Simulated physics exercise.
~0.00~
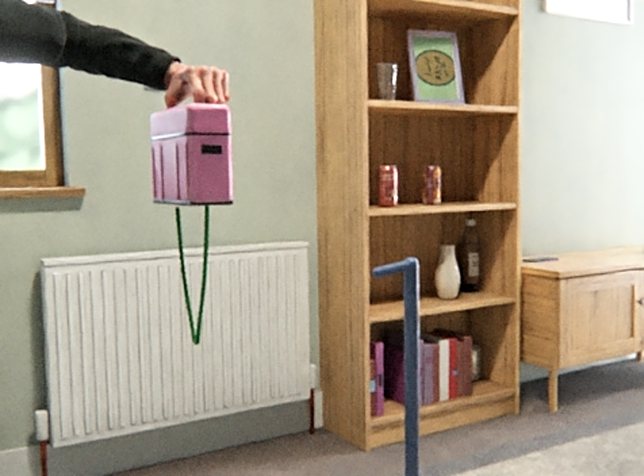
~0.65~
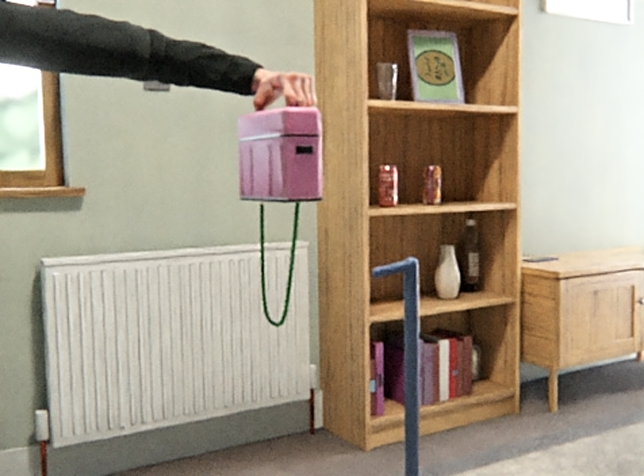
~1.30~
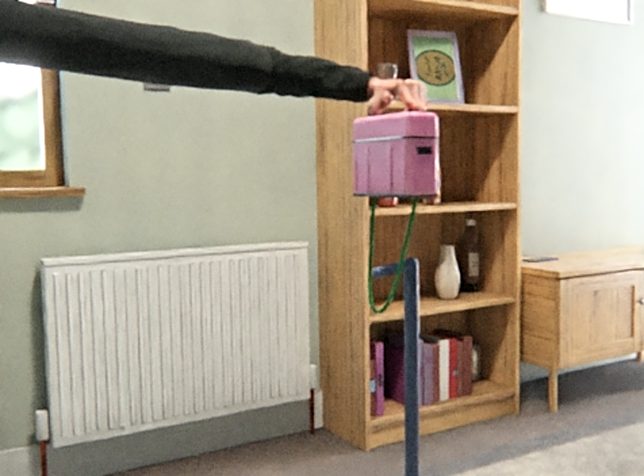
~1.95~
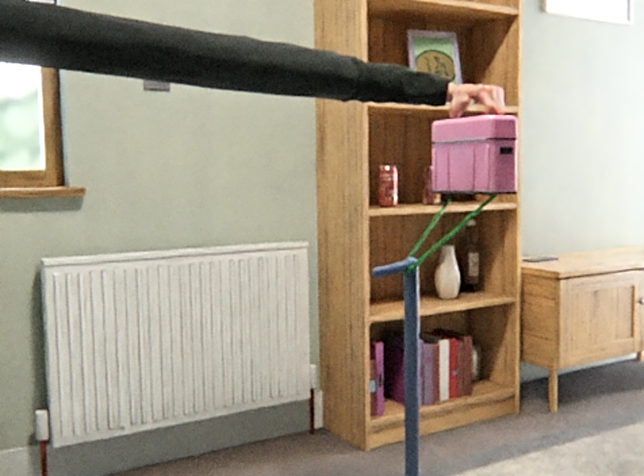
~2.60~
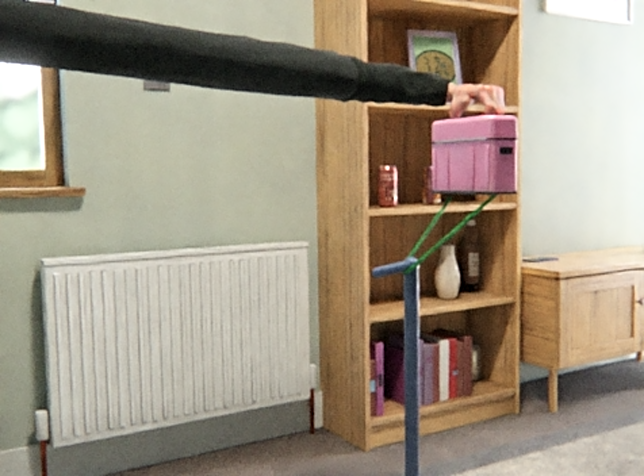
A pink case with a green loop hanging beneath it is held by a hand in a dark sleeve, high on the left of a room seen from a fixed, level view. Below it is a white radiator, and to the right stand a blue post with a sideways hook, a wooden bookshelf and a low cabinet. The arm carries the upright case rightward, nearing the post and then passing over it. The dangling loop catches on the hook and pulls slantwise. The hand stops, with the case held past the post and the loop taut.
